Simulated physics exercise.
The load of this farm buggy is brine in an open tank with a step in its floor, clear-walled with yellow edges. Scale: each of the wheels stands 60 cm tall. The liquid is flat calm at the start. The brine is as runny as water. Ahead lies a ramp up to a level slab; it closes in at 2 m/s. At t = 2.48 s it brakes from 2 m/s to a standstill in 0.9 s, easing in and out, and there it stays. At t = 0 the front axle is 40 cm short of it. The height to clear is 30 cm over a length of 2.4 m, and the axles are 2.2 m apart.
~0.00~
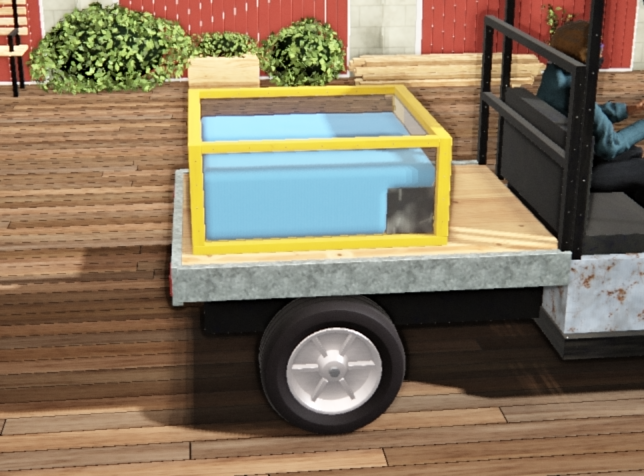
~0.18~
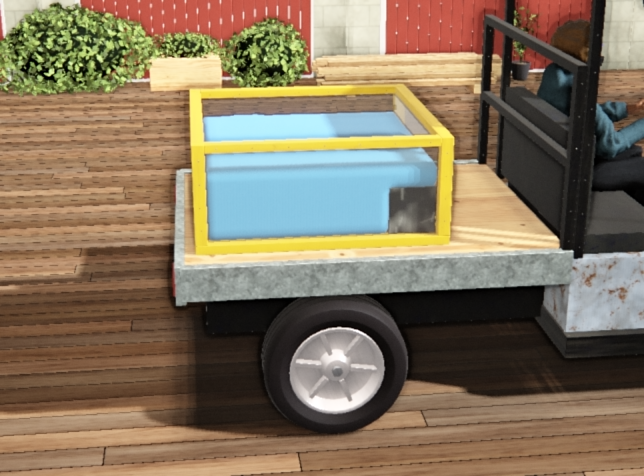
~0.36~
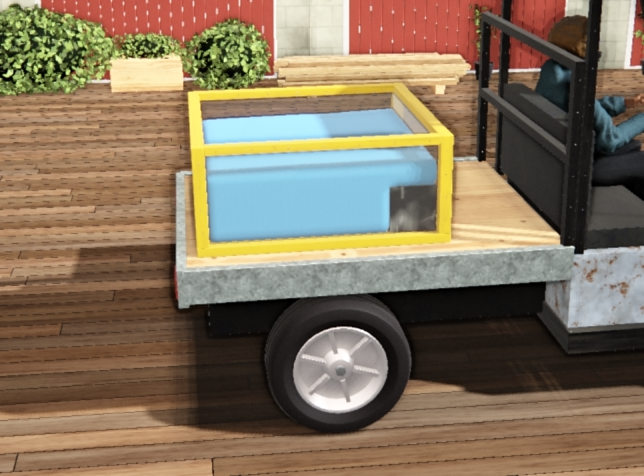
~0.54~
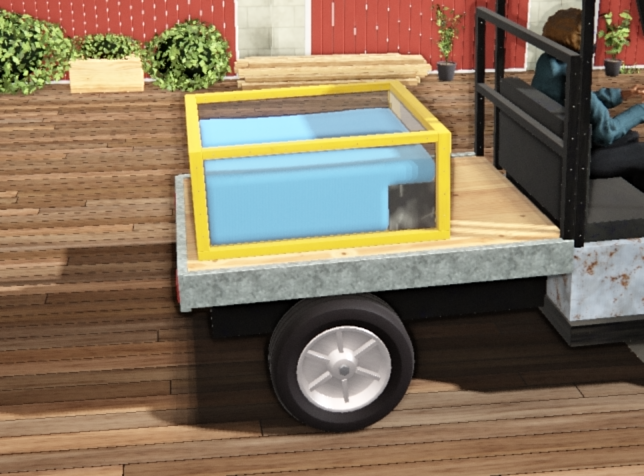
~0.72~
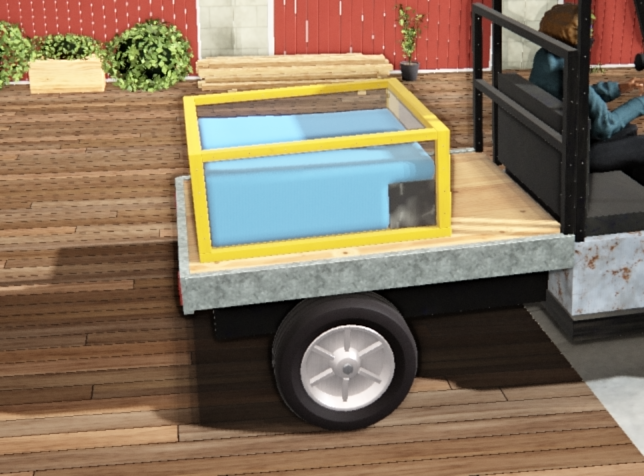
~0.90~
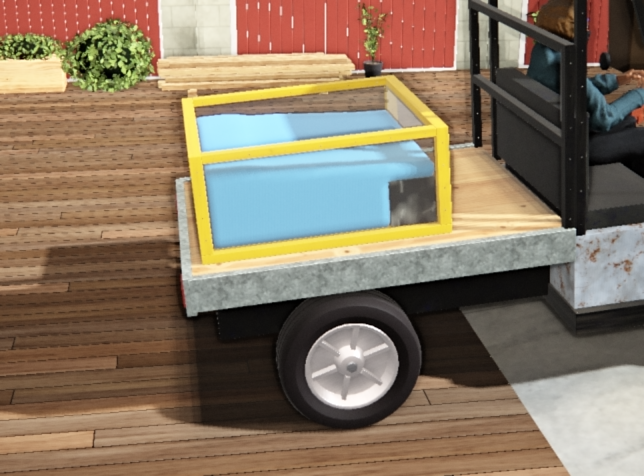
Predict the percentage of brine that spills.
It loses close to 9 per cent.
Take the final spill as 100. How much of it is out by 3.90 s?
About 100 per cent.
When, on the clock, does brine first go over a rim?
Around 3.3 s.
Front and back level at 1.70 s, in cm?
About 24 cm in front and 34 cm behind.
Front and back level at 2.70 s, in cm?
Front 34 cm, back 24 cm.
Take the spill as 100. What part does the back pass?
About 0 per cent.
After 1.70 s it stands 35 cm high behind and 23 cm in front; all of it is still inside.
After 2.70 s it stands 25 cm high behind and 34 cm in front; all of it is still inside.
After 3.90 s it stands 48 cm high behind and 25 cm in front; 9 per cent has gone over the front.
After 6.36 s 9 per cent has gone over the front, 21 of 233 litres.
